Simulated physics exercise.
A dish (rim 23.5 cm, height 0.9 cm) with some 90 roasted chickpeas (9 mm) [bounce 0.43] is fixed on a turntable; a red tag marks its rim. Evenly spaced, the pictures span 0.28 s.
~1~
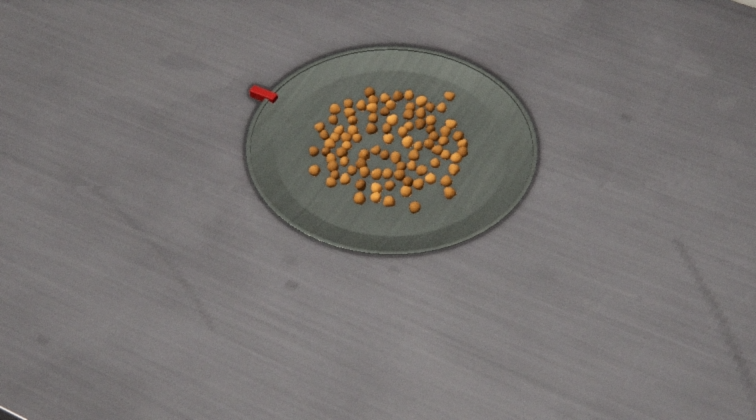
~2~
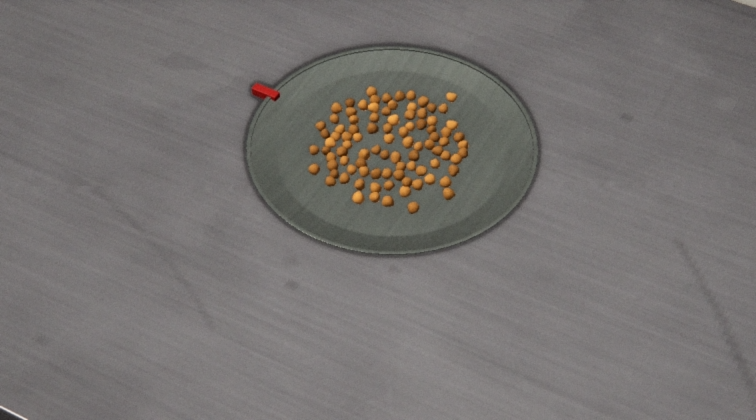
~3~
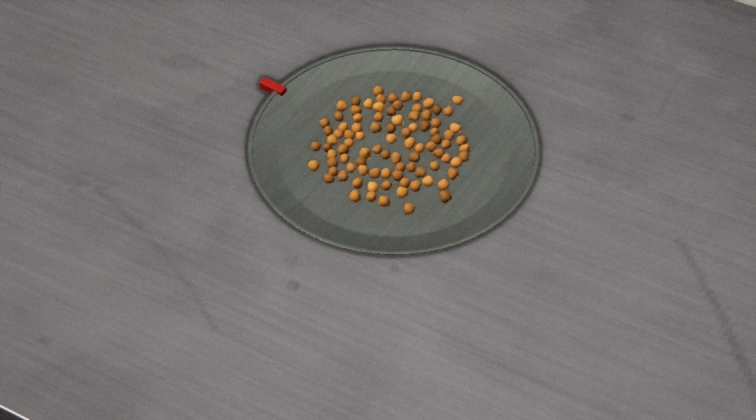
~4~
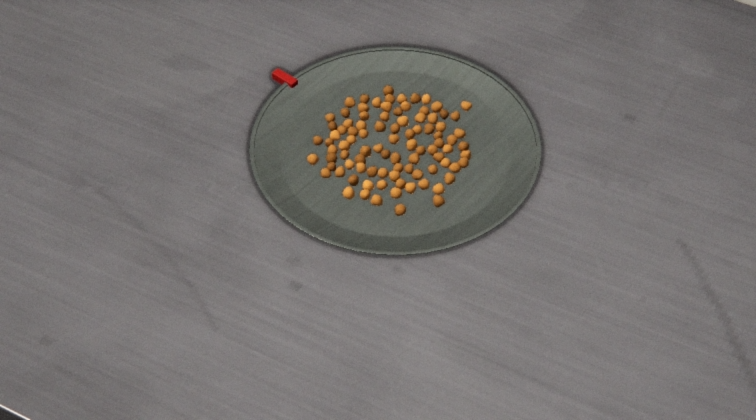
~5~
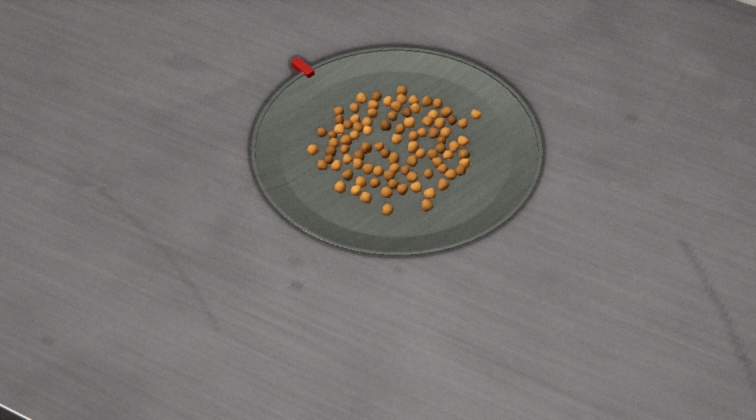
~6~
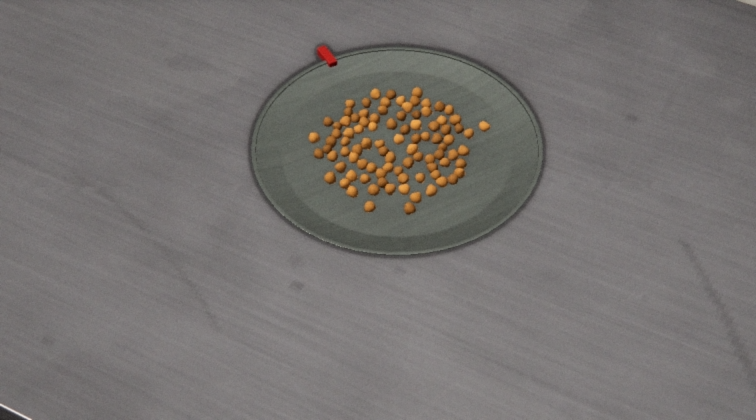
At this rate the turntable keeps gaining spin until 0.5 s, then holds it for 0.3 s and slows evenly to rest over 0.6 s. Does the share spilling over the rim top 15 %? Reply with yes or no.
No.
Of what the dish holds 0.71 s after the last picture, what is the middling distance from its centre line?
7.0 cm or so.
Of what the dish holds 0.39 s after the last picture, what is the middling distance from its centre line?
About 5.0 centimetres.
Then, 0.39 s after the last picture, dish 100 %; middle of the pieces not yet landed near (400, 146).
Then, 0.71 s after the last picture, dish 100 %; middle of the pieces not yet landed near (395, 148).
Then, 0.99 s after the last picture, dish 100 %; middle of the pieces not yet landed near (393, 146).
Then, 1.27 s after the last picture, dish 100 %; middle of the pieces not yet landed near (392, 146).
In the end, dish 100 %.
